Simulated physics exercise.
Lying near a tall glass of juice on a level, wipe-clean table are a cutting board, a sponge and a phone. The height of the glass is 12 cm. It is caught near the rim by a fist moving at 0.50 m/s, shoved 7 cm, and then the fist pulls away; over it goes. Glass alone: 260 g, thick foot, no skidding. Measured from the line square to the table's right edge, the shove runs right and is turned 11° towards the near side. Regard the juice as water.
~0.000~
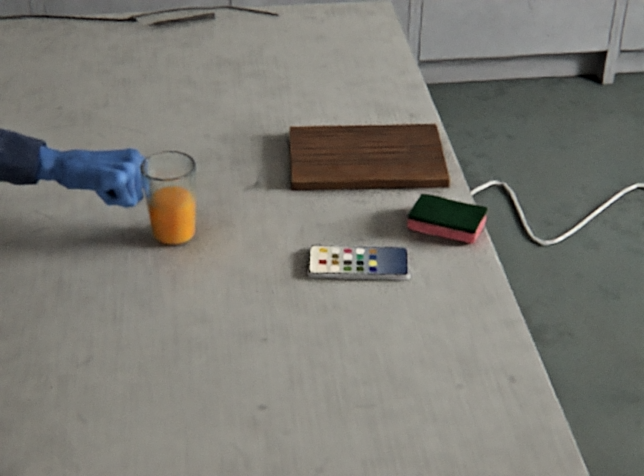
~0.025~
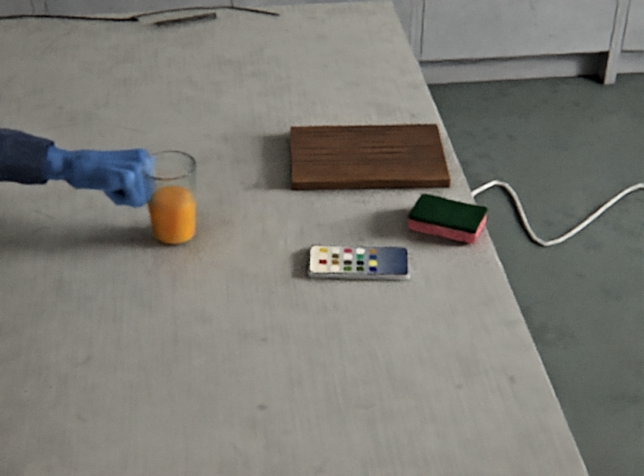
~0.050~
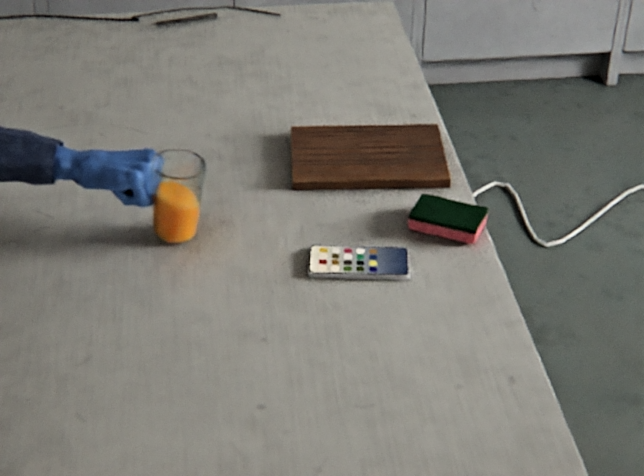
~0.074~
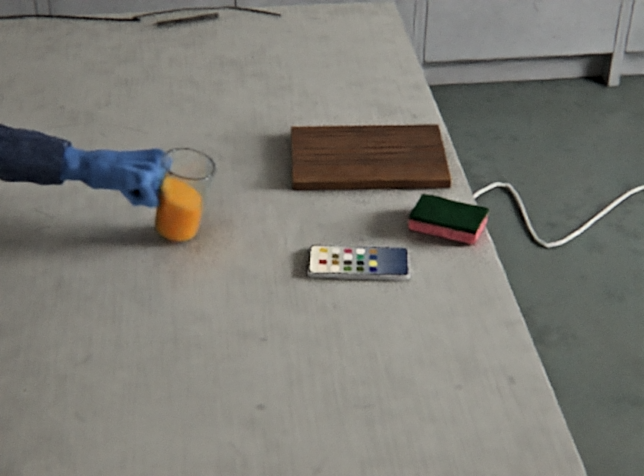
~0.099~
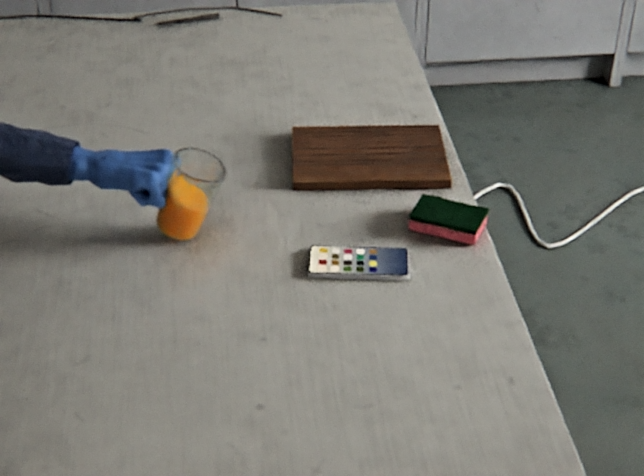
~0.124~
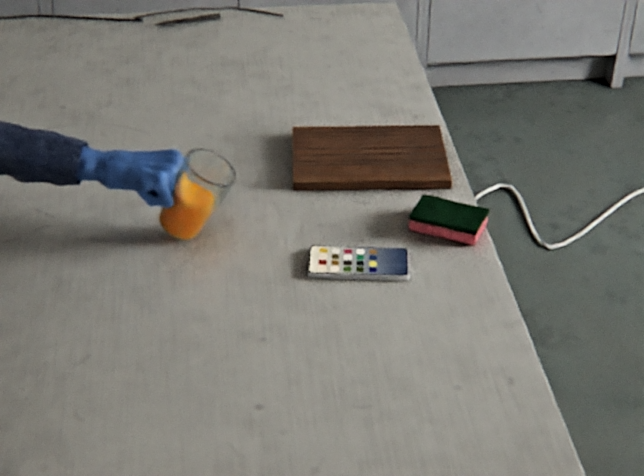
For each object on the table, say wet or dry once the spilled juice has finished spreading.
Cutting board: Wet; sponge: Wet; phone: Wet.
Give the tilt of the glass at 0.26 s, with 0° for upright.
Looks like close to 76 degrees of lean.
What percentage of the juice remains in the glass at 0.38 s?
Near 62 in a hundred.
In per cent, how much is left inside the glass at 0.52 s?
Share remaining: Around 30 %.
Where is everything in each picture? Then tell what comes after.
In the first frame, it leans 0°; the fist is at (124, 174); the juice meets the walls at (149, 198) and (193, 195); the cutting board is at (367, 151); the sponge is at (448, 211); the phone is at (359, 260).
In the second frame, it leans 0°; the fist is at (132, 174); the juice meets the walls at (150, 197) and (193, 195).
In the third frame, it leans 7°; the fist is at (141, 174); the juice meets the walls at (154, 187) and (196, 195).
In the fourth frame, it leans 13°; the fist is at (149, 174); the juice meets the walls at (161, 177) and (203, 197).
In the fifth frame, it leans 21°; the fist is at (157, 174); the juice meets the walls at (168, 185) and (208, 195).
In the sixth frame, it leans 28°; the fist is at (166, 174); the juice meets the walls at (169, 195) and (216, 194).
Then, 0.26 s in, the tilt is 76° and 100 per cent is in the glass, 0 has run off the table; wet so far, nothing.
Then, 0.38 s in, the tilt is 86° and 62 per cent is in the glass, 0 has run off the table; wet so far, phone.
Then, 0.52 s in, the tilt is 86° and 29 per cent is in the glass, 0 has run off the table; wet so far, sponge, phone.
Then, 0.76 s in, the tilt is 86° and 15 per cent is in the glass, 7 has run off the table; wet so far, cutting board, sponge, phone.
Finally, 7 per cent is in the glass, 26 has run off the table; wet so far, cutting board, sponge, phone.
